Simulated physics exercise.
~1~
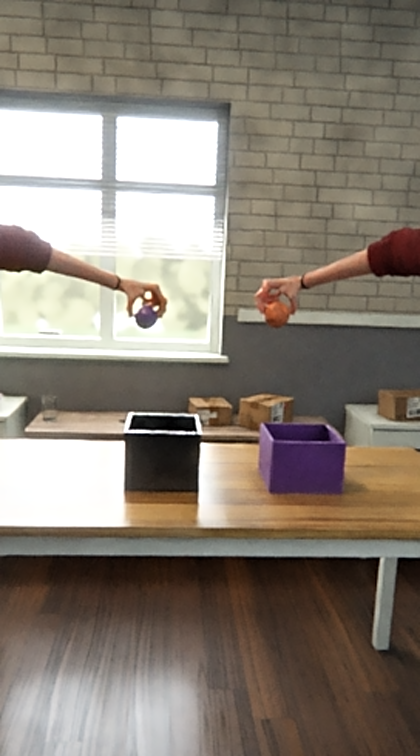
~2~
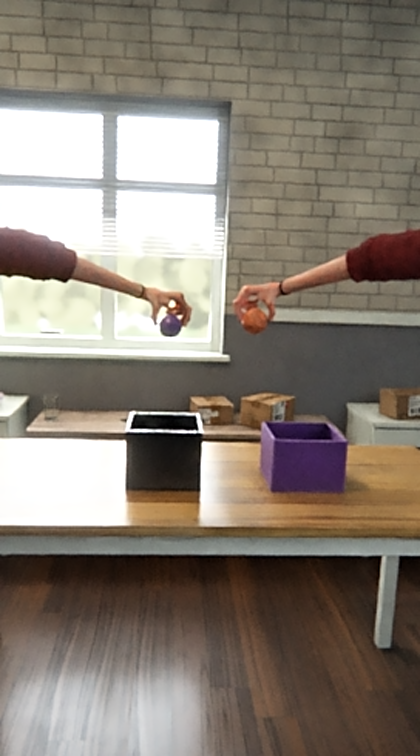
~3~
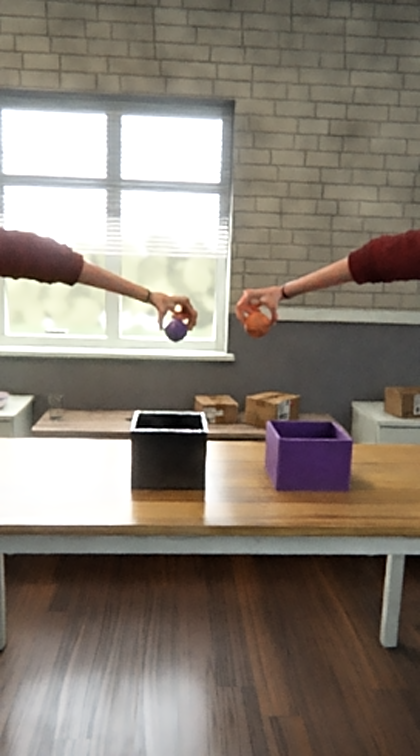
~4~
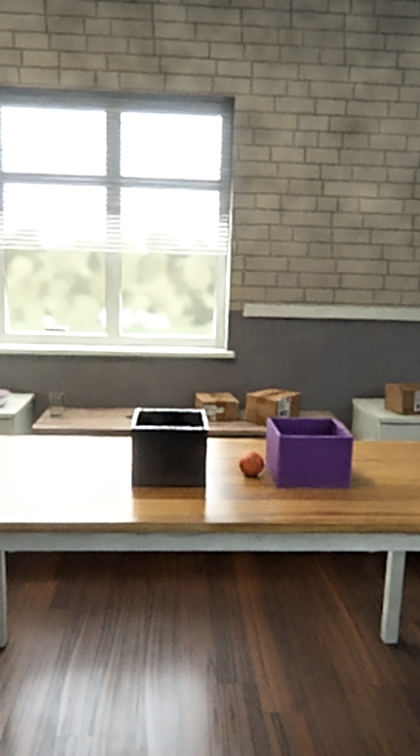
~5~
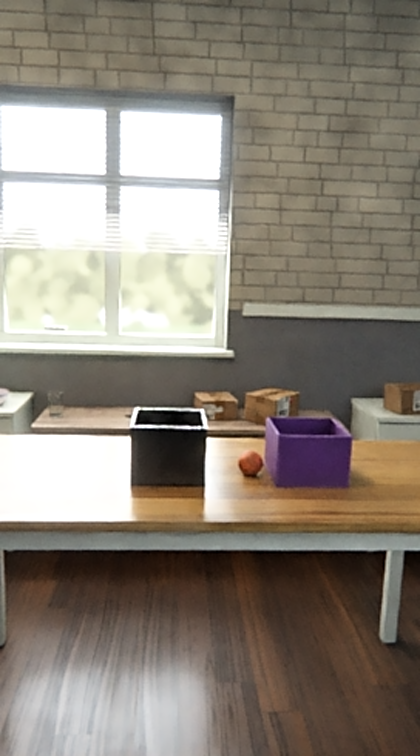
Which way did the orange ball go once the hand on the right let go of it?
The orange ball went down, ending up on the table between the two boxes.
